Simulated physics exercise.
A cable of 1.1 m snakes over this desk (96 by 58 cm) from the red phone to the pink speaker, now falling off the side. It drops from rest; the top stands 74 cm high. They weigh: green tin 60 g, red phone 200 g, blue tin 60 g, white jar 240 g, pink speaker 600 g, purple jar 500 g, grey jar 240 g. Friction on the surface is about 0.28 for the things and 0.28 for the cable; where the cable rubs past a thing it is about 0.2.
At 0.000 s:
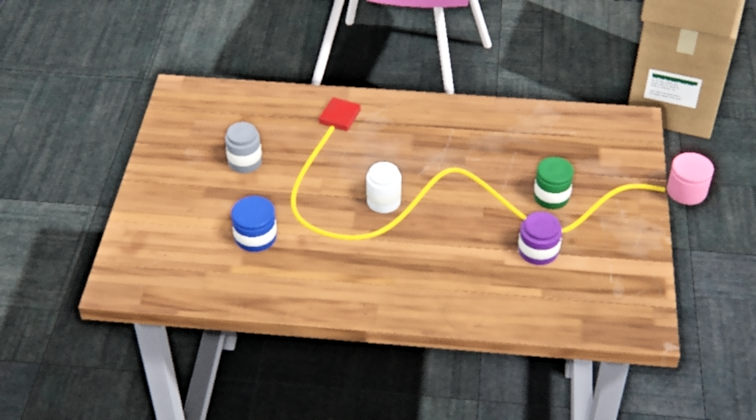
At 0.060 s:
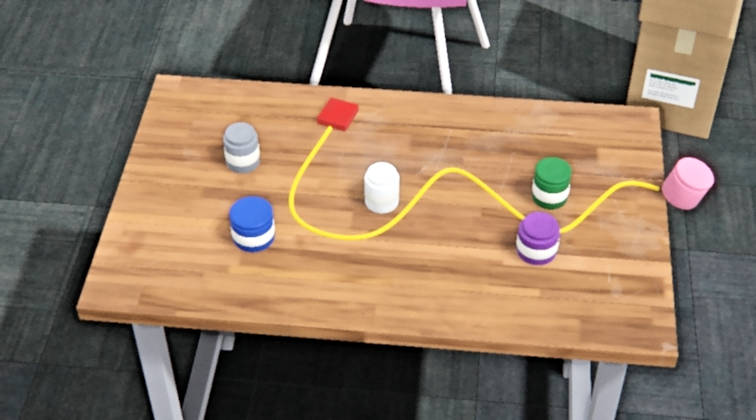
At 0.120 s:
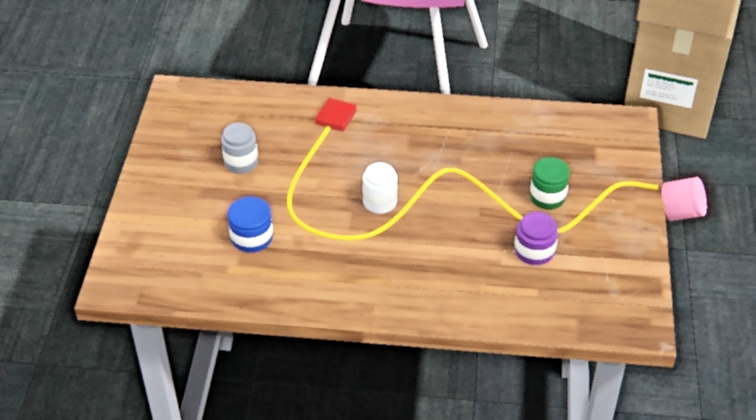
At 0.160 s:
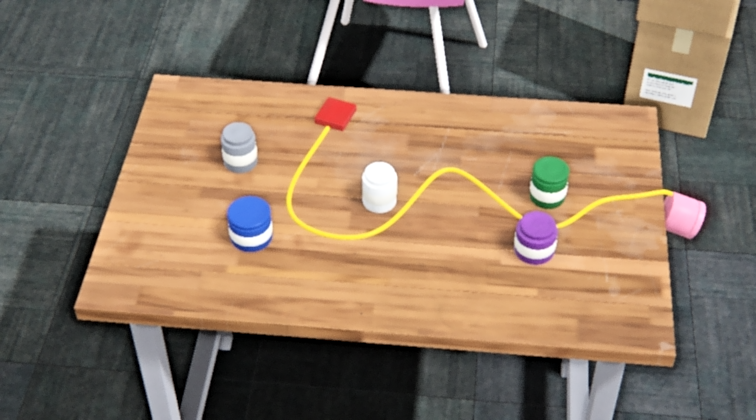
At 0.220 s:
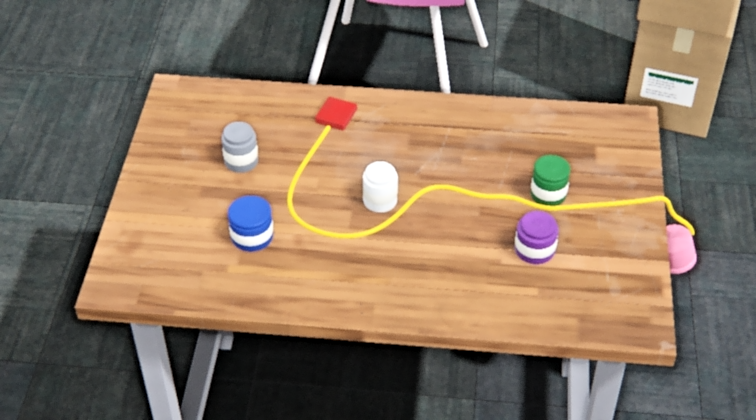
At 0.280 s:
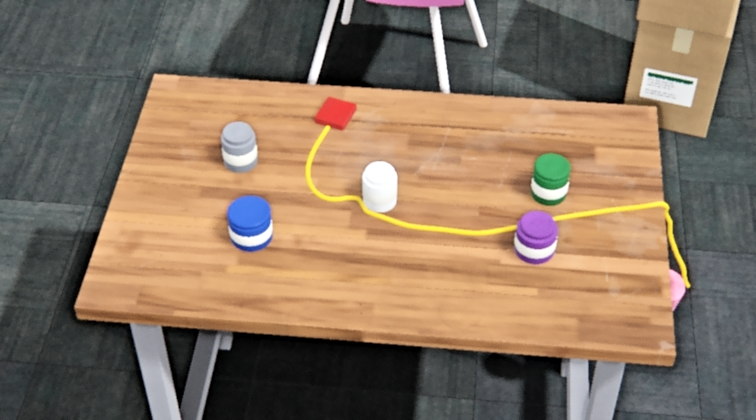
Wooden table with scattered jars as a pink container drops off the right edge, pulling a yellow cord across the top.
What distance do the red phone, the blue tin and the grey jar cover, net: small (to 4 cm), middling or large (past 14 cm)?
The red phone reaches the top band, the blue tin hardly moves, the grey jar hardly moves.
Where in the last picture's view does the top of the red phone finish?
Around (573, 322).
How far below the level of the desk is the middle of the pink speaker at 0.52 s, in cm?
Some 70 cm.
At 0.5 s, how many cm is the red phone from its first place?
About 26 cm.
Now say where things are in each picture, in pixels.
Shows, red phone (340, 111); blue tin (253, 211); grey jar (242, 132); cable runs through (613, 193) (431, 184) (345, 237) (306, 167), in the first frame.
Shows, pink speaker (691, 171); cable runs through (610, 192) (429, 184) (304, 167), in the second frame.
Shows, pink speaker (684, 199); cable runs through (608, 192) (427, 184) (302, 168), in the third frame.
Shows, pink speaker (681, 215); cable runs through (621, 198) (427, 184) (302, 167), in the fourth frame.
Shows, pink speaker (675, 249); cable runs through (669, 205) (436, 187) (302, 167), in the fifth frame.
Shows, red phone (336, 110); blue tin (249, 211); grey jar (237, 131); cable runs through (626, 209) (511, 228) (391, 221) (308, 168), in the sixth frame.
After 0.5 s, the cable's tail end at (429, 199); red phone 26 cm off its start, white jar on its side, 24 cm off its start, green tin 5 cm off its start.
After 0.7 s, the cable's tail end at (527, 294); red phone 57 cm off its start, white jar on its side, 47 cm off its start, green tin 9 cm off its start.
After 1.0 s, the cable's tail end at (555, 315); red phone 63 cm off its start at (573, 322), white jar over the edge, green tin 9 cm off its start at (568, 137).
After 1.2 s, the cable's tail end at (555, 315); red phone 63 cm off its start, white jar over the edge, green tin 9 cm off its start.
After 2.4 s, the cable's tail end at (555, 315); red phone 63 cm off its start at (573, 322), blue tin 0 cm off its start at (249, 211), grey jar 0 cm off its start at (237, 132), white jar over the edge.
